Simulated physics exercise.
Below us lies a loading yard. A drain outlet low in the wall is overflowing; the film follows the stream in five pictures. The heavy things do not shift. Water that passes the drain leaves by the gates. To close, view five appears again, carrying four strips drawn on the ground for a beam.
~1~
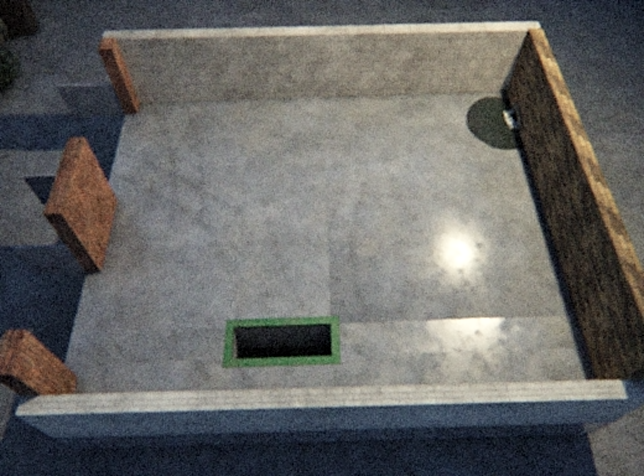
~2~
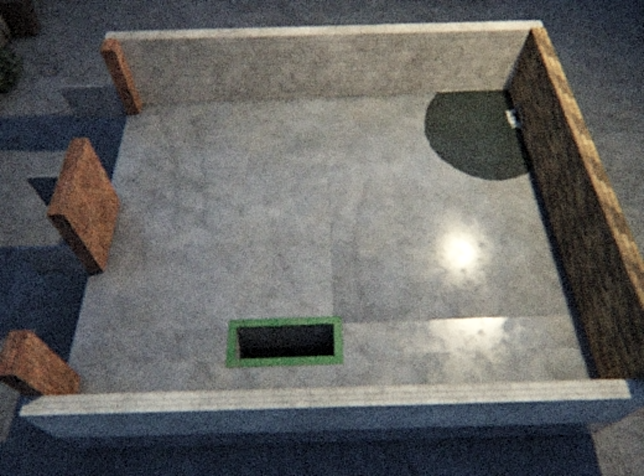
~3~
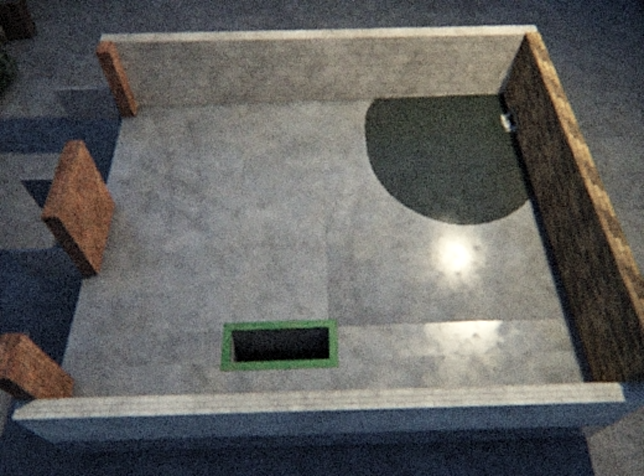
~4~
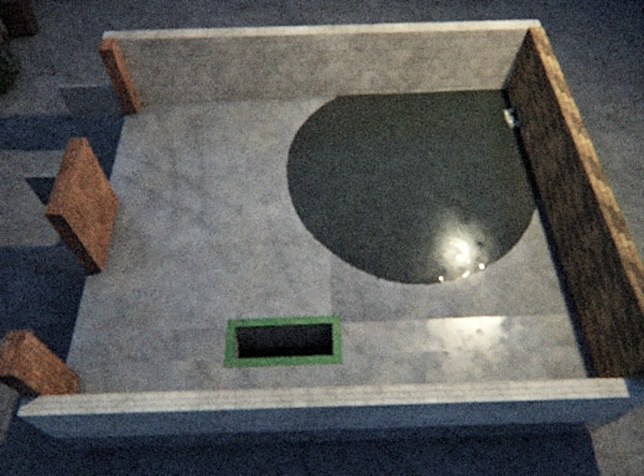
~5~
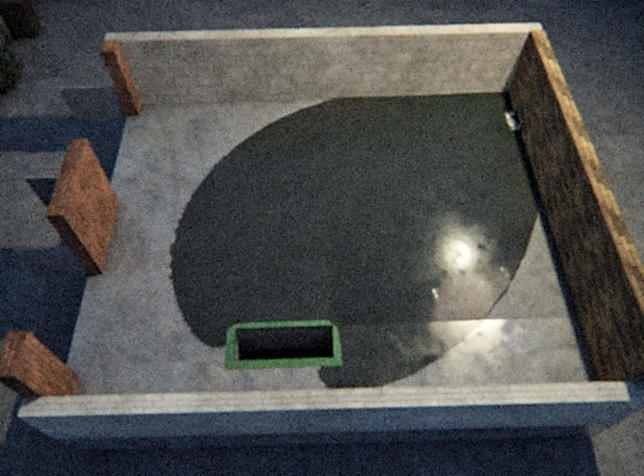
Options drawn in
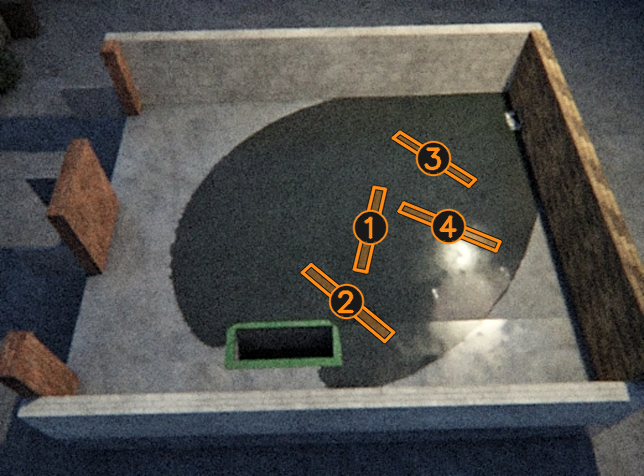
The footage shows a walled yard from above as dark water spreads from an outlet on the right wall near the far corner, widening leftward and toward the near side across the pale floor until it reaches the green-edged drain.
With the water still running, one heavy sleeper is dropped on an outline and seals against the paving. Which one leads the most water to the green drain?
Take 1.
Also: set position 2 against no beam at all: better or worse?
Position 2 is worse.
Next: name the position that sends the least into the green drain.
That would be 2.
On the marked copy, 1 from (360, 270) to (379, 188); 2 from (306, 268) to (389, 336); 3 from (396, 135) to (472, 182); 4 from (401, 207) to (497, 246).
Choosing 1, about 30 % of the stream runs into the green drain, about 70 % out by the gates.
Choosing 2, about 14 % of the stream runs into the green drain, about 86 % out by the gates.
Choosing 3, about 20 % of the stream runs into the green drain, about 80 % out by the gates.
Choosing 4, about 20 % of the stream runs into the green drain, about 80 % out by the gates.
